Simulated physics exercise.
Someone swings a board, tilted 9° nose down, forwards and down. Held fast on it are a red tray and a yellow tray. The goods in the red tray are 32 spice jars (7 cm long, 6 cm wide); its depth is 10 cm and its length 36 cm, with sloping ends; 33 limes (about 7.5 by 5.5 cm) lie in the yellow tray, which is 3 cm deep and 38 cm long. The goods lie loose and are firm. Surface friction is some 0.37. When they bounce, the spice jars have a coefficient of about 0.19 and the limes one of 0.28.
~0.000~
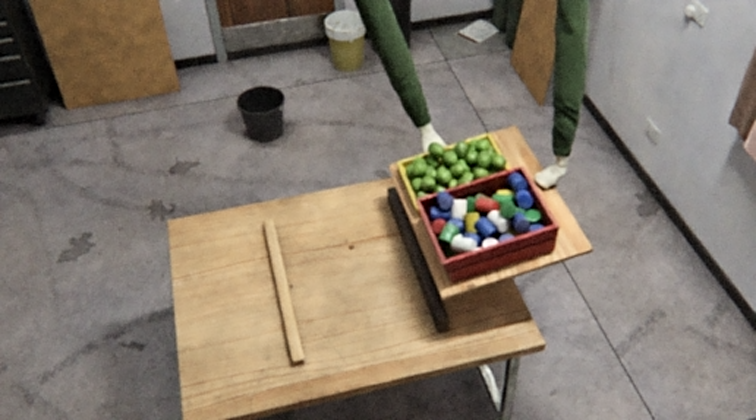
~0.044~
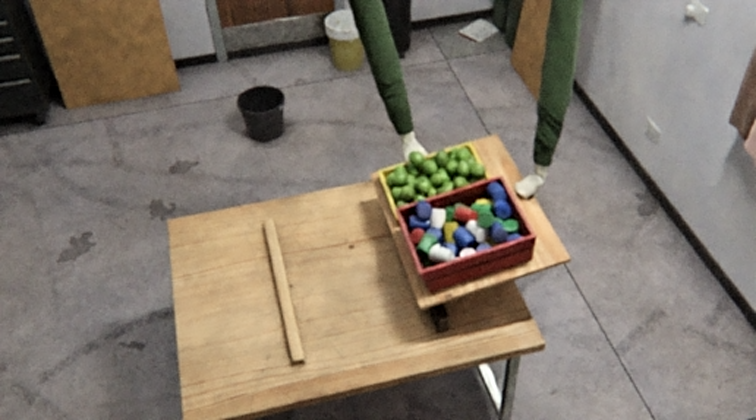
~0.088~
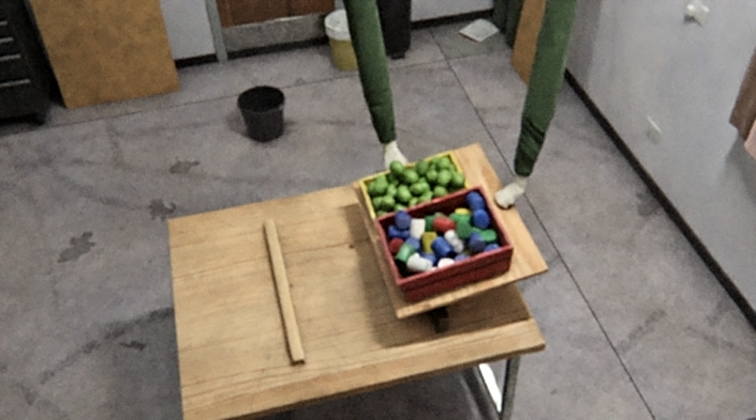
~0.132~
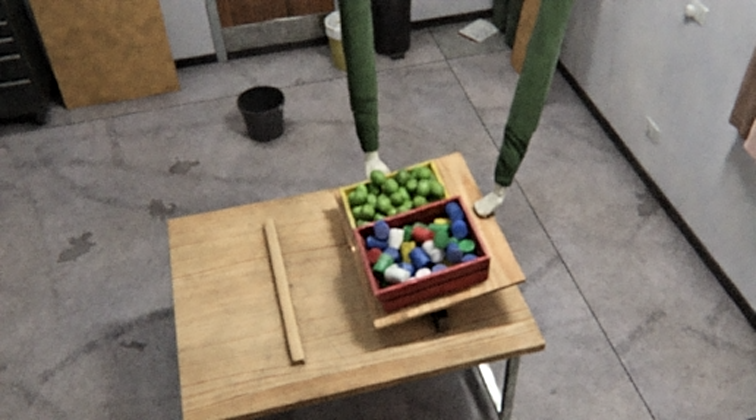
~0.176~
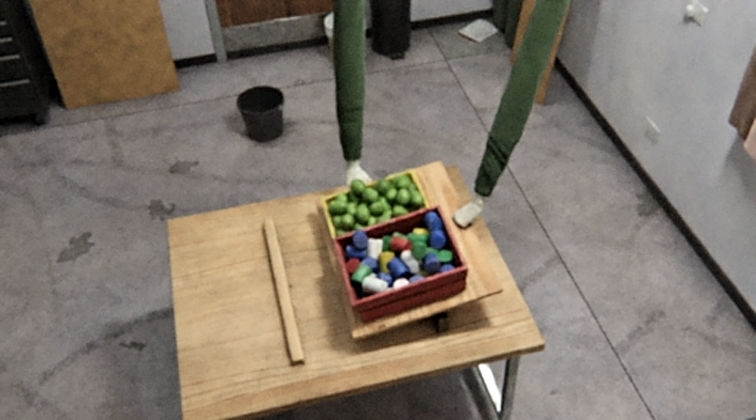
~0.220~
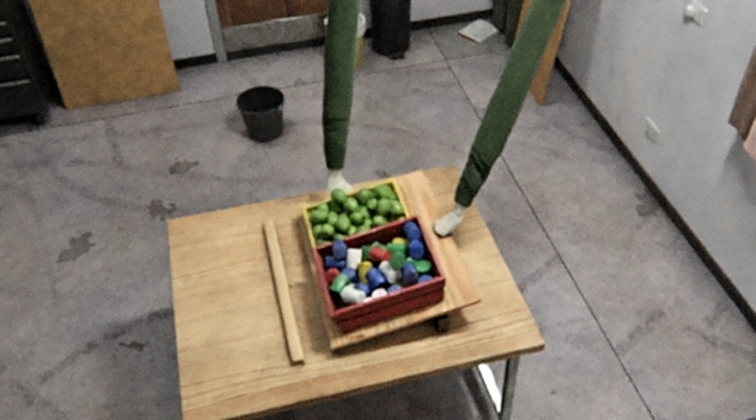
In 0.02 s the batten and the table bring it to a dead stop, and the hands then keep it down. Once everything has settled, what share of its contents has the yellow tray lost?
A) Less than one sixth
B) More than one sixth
More than one sixth.
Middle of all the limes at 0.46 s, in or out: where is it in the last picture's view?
Roughly (317, 231).
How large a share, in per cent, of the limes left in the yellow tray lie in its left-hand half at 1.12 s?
Around 50 per cent.
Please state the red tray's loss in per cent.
For the red tray, the loss is 5%.
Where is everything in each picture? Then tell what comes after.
In the first frame (each is followed by its nearest rim corner in this view, unless another is named), yellow tray (by its farthest rim corner), (487, 135); red tray, (445, 261); 55 cm from landing; none out.
Yellow tray, (468, 143); red tray, (423, 272); 46 cm from landing, in the second frame.
Yellow tray, (449, 152); red tray, (400, 282); 37 cm from landing, in the third frame.
Yellow tray, (430, 162); red tray, (377, 293); 29 cm from landing, in the fourth frame.
Yellow tray, (410, 171); red tray, (355, 303); 20 cm from landing, in the fifth frame.
Yellow tray, (392, 180); red tray, (332, 313); 11 cm from landing; none out, in the sixth frame.
After 0.27 s, touchdown against the batten.
After 0.34 s, red tray 32 in, 0 out and yellow tray 33 in, 0 out.
After 0.46 s, red tray 31 in, 1 out and yellow tray 29 in, 4 out.
After 0.68 s, red tray 30 in, 2 out and yellow tray 25 in, 8 out.
When it is over (at 1.12 s), red tray 30 in, 2 out and yellow tray 24 in, 9 out. Asked share, 9 of 33, 27 per cent.
